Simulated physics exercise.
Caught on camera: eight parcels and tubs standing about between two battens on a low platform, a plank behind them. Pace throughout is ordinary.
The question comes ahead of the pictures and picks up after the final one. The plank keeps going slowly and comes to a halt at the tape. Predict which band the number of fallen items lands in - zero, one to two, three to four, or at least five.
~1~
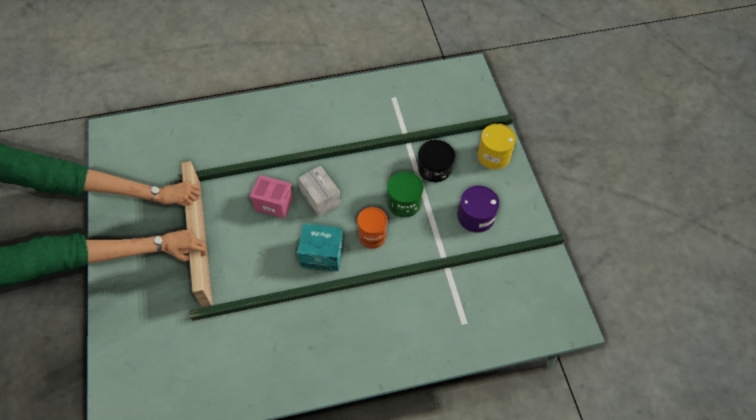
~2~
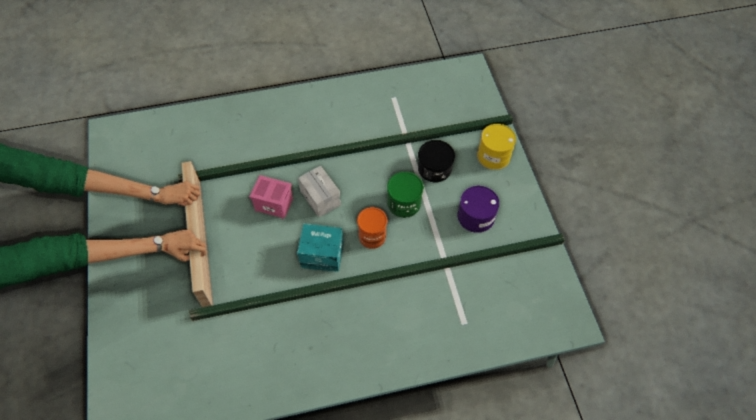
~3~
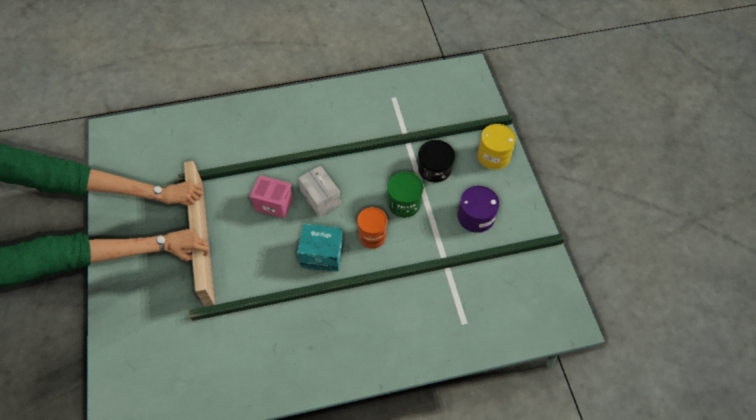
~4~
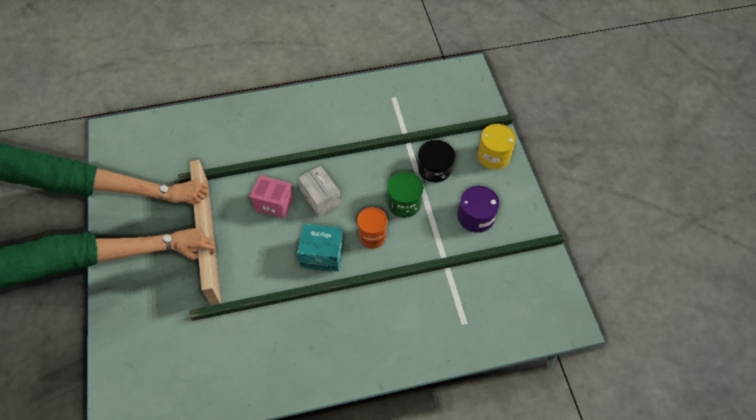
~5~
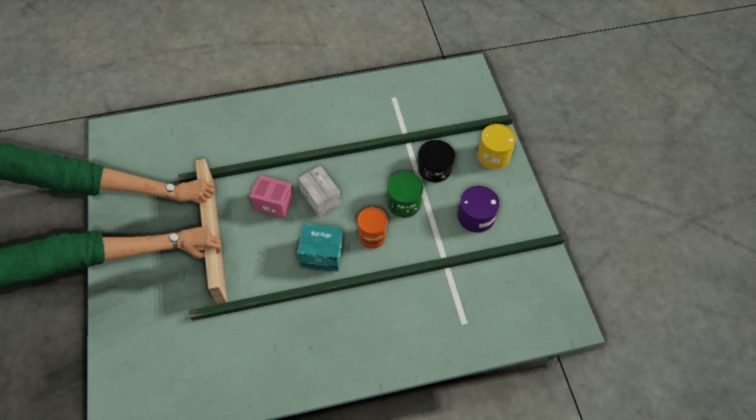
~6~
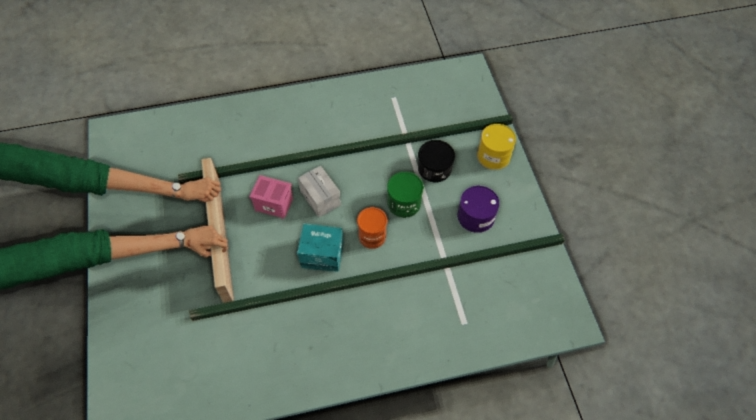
When it halts, not one of them has come off.
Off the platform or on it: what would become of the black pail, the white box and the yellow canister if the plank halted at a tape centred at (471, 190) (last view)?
Check: The black pail takes the fall; the white box remains in place; the yellow canister takes the fall.
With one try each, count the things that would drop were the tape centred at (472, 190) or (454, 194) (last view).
The first gives 3 and the second gives 1.
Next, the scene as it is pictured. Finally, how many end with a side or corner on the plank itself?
Tally at the end: 3.
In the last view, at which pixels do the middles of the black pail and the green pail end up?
In the last picture the black pail sits at (490, 152) while the green pail sits at (443, 189).
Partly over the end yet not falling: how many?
Number: 1.
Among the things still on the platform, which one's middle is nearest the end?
Foremost, the yellow canister.
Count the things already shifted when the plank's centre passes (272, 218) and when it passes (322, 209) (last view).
First 2, after that 4.
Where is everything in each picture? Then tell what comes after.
In the first picture, yellow canister (496, 147); purple canister (478, 209); black pail (436, 161); plank (197, 233); tape (426, 199).
In the second picture, purple canister (478, 209); pink tote (272, 198).
In the third picture, black pail (436, 161); orange pail (372, 229).
In the fourth picture, yellow canister (496, 147); plank (205, 231).
In the fifth picture, purple canister (478, 209); white box (320, 192).
In the sixth picture, yellow canister (496, 147); purple canister (478, 209); black pail (436, 161); plank (217, 229); tape (426, 199).
A little later, none off yet; yellow canister at rest near (496, 147); purple canister at rest near (478, 209); black pail at rest near (436, 161).
When it is over, the number that fall off is zero.
